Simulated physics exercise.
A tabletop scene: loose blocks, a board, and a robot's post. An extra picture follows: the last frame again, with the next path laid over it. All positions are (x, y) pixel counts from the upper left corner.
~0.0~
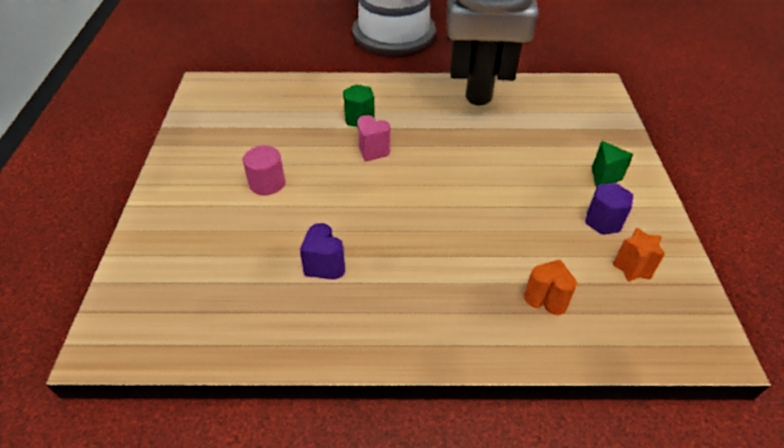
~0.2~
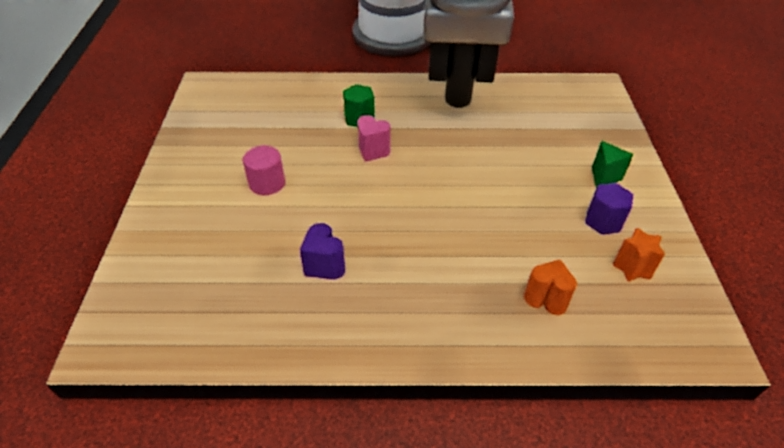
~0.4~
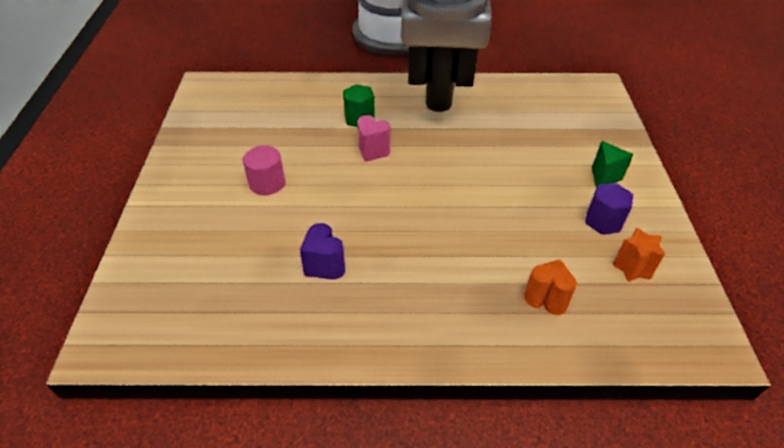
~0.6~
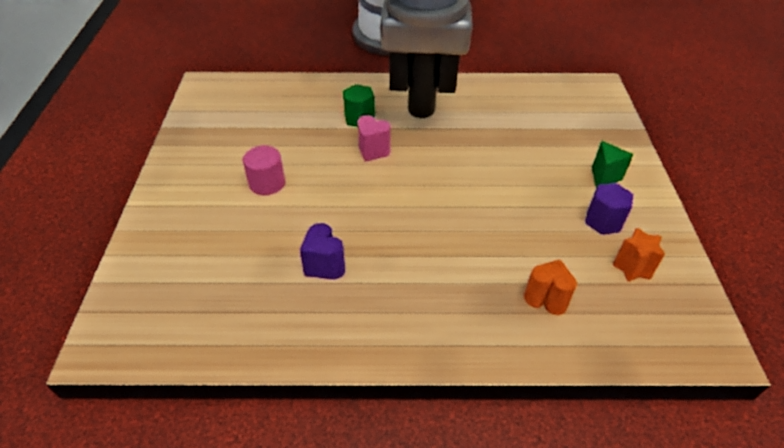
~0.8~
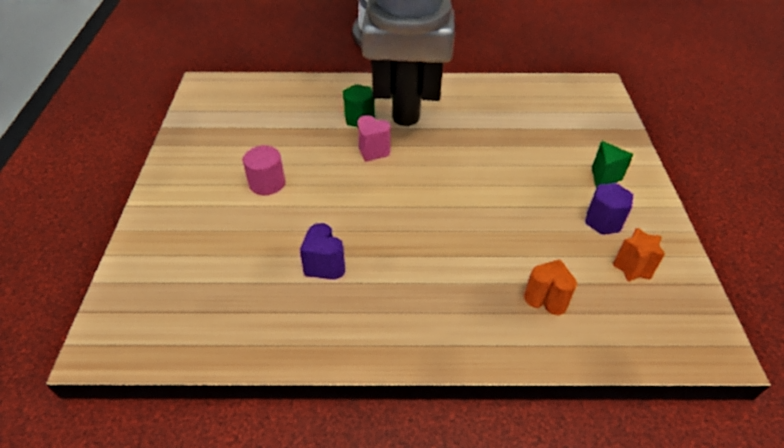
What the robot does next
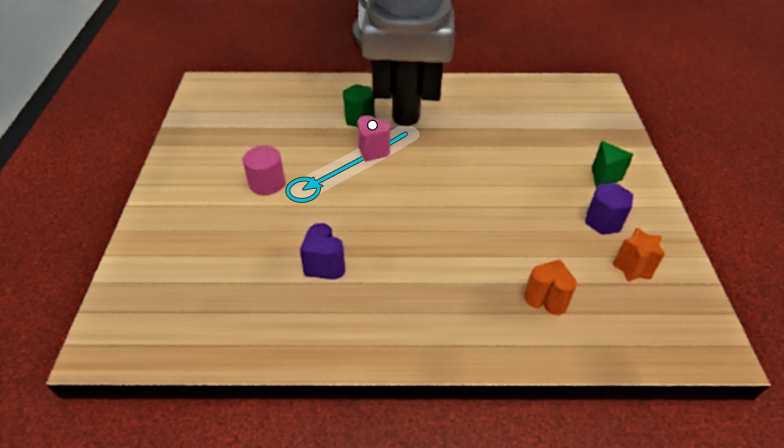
To begin with, a robot's dark post stands near the back edge of a wooden board scattered with green, pink, purple and orange blocks. The post then slides steadily left and slightly forward, drawing close beside the green hexagon and pink heart, while all the blocks stay still.
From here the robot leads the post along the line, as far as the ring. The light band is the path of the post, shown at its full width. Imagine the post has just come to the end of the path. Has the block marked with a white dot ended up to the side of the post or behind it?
I'd say no.
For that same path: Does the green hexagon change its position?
That would be a no.
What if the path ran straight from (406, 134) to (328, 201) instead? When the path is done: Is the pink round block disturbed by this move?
It is still on its spot.
The line goes from (406, 134) directly to (303, 190); the dot is on the pink heart.
The first path, step by step. One third of the way, post (373, 137); pink heart (349, 134), turned 30° clockwise.
Two thirds of the way, post (338, 155); pink heart (311, 151), turned 40° clockwise.
At the end, post (301, 174); pink round block (246, 159); green hexagon unmoved; pink heart (272, 170), turned 40° clockwise.
